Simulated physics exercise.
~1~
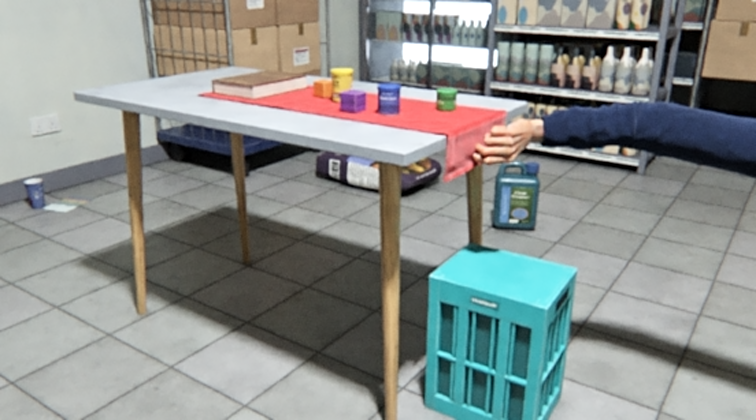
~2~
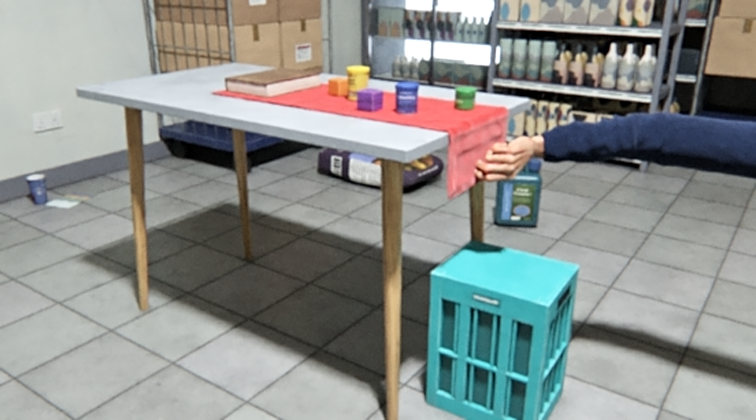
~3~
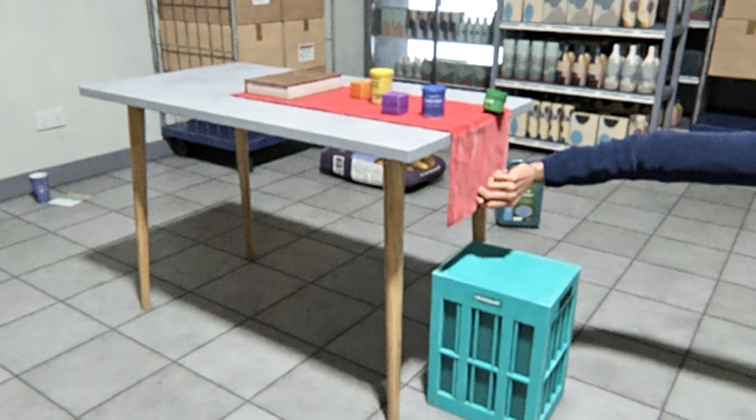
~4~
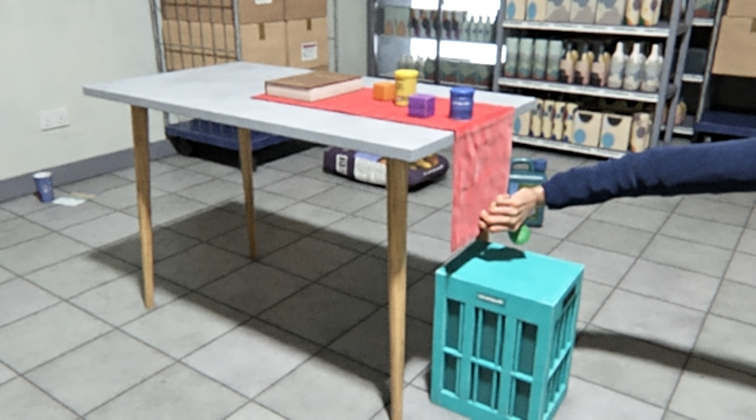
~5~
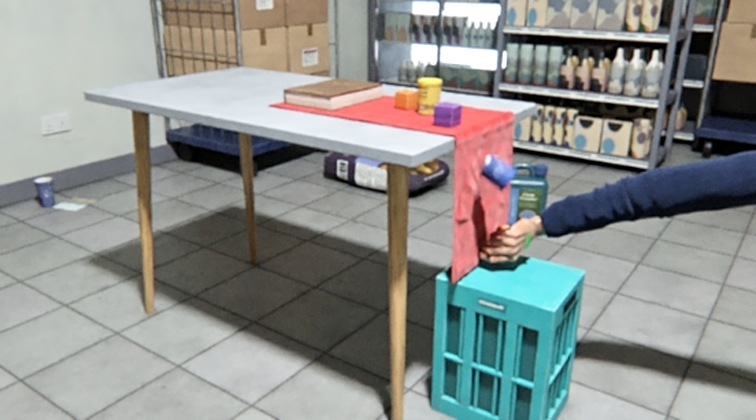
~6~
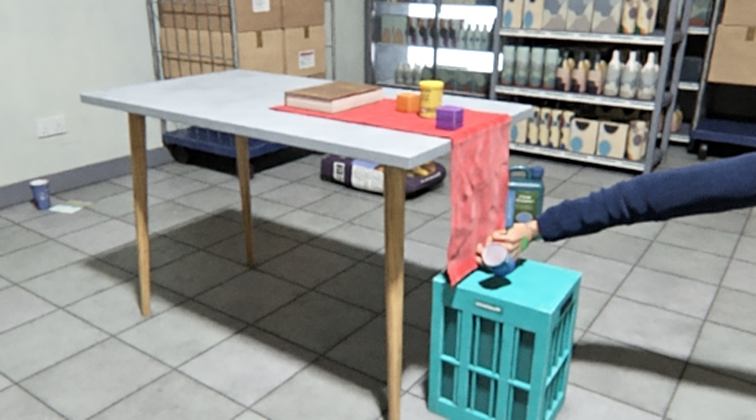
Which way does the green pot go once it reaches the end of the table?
It moves down, dropping off the end of the table toward the turquoise crate.
